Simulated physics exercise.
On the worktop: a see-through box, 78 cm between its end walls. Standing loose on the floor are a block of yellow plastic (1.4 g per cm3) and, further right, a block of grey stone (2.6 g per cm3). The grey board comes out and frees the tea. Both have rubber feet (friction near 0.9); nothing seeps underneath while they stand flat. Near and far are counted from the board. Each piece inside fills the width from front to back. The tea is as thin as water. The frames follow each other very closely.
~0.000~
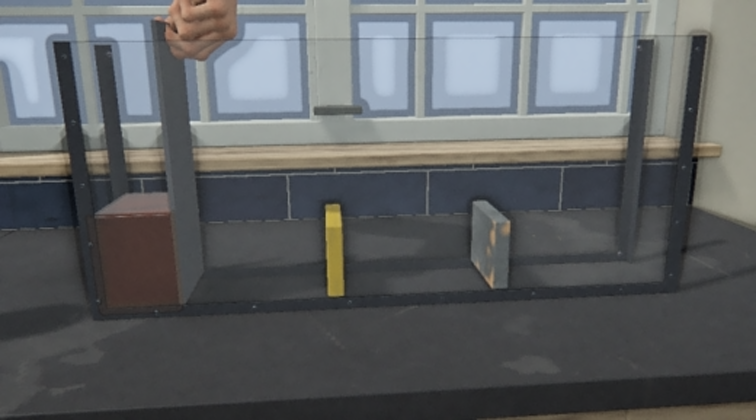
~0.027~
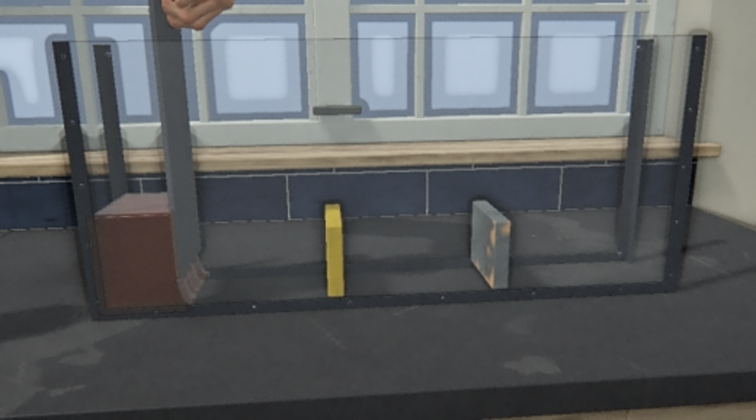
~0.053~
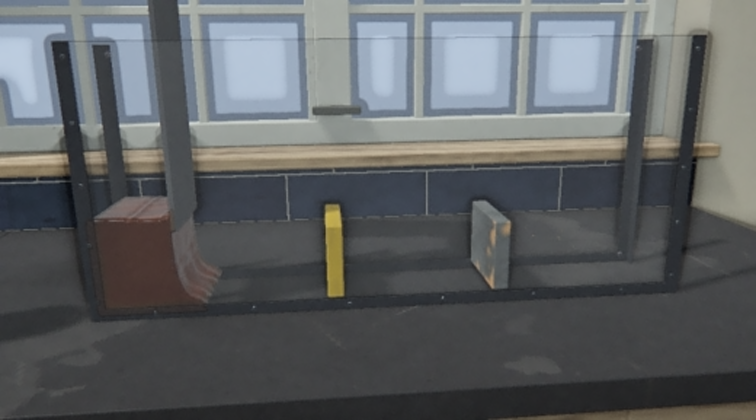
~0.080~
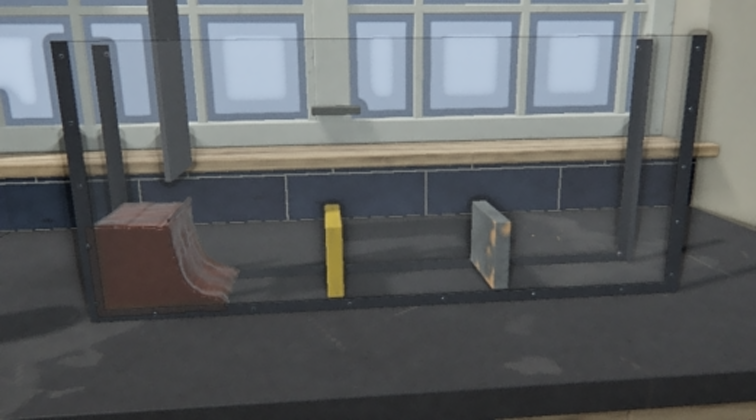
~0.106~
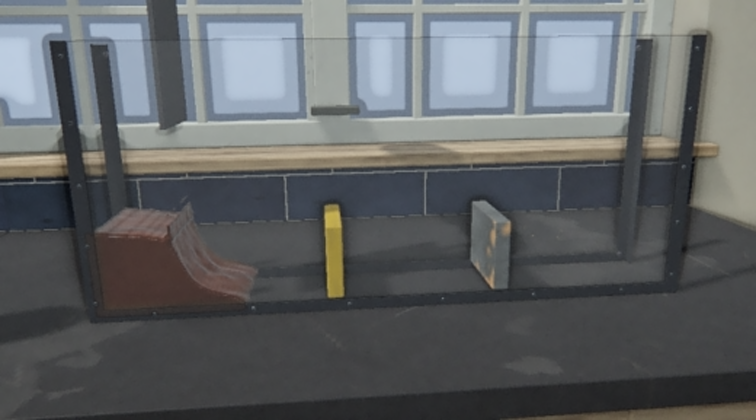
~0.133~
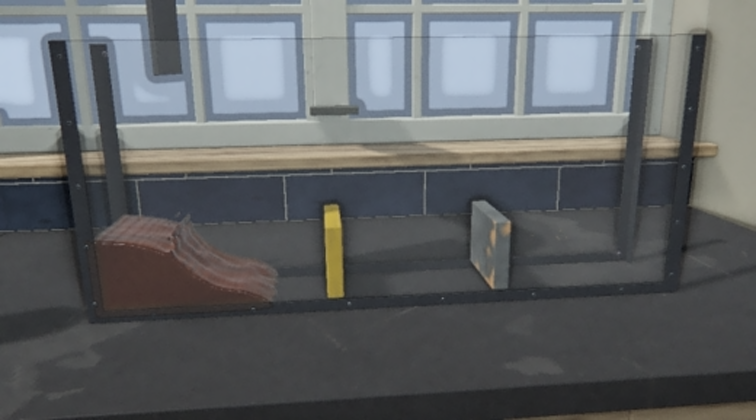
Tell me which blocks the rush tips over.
The first block falls, the second keeps standing.
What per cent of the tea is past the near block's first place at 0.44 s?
Near 38 in a hundred.
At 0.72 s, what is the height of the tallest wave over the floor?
About 10.0 cm.
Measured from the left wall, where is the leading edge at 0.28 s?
Roughly 32 cm out.
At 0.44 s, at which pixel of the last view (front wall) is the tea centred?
Around (279, 280).
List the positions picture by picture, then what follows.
The surface at the left wall is at (101, 216); the front along the floor is at (179, 302); the board's lower edge is at (182, 303); the near block's top is at (334, 230); the far block's top is at (503, 225), in the first picture.
The surface at the left wall is at (101, 217); the front along the floor is at (189, 302); the board's lower edge is at (179, 277), in the second picture.
The surface at the left wall is at (101, 221); the front along the floor is at (204, 302); the board's lower edge is at (174, 230), in the third picture.
The surface at the left wall is at (101, 228); the front along the floor is at (224, 302); the board's lower edge is at (168, 180), in the fourth picture.
The surface at the left wall is at (101, 235); the front along the floor is at (246, 301); the board's lower edge is at (162, 128), in the fifth picture.
The surface at the left wall is at (101, 242); the front along the floor is at (270, 300); the board is clear; the near block's top is at (334, 231); the far block's top is at (504, 225), in the sixth picture.
By 0.28 s the front has run 31 cm from the left wall, the near block leans 6° and the far block is upright.
By 0.44 s the near block lies flat and the far block is upright.
By 0.72 s the near block lies flat and the far block is upright.
At rest the near block lies flat and the far block is upright; 0 per cent of the tea is past where the far block first stood.
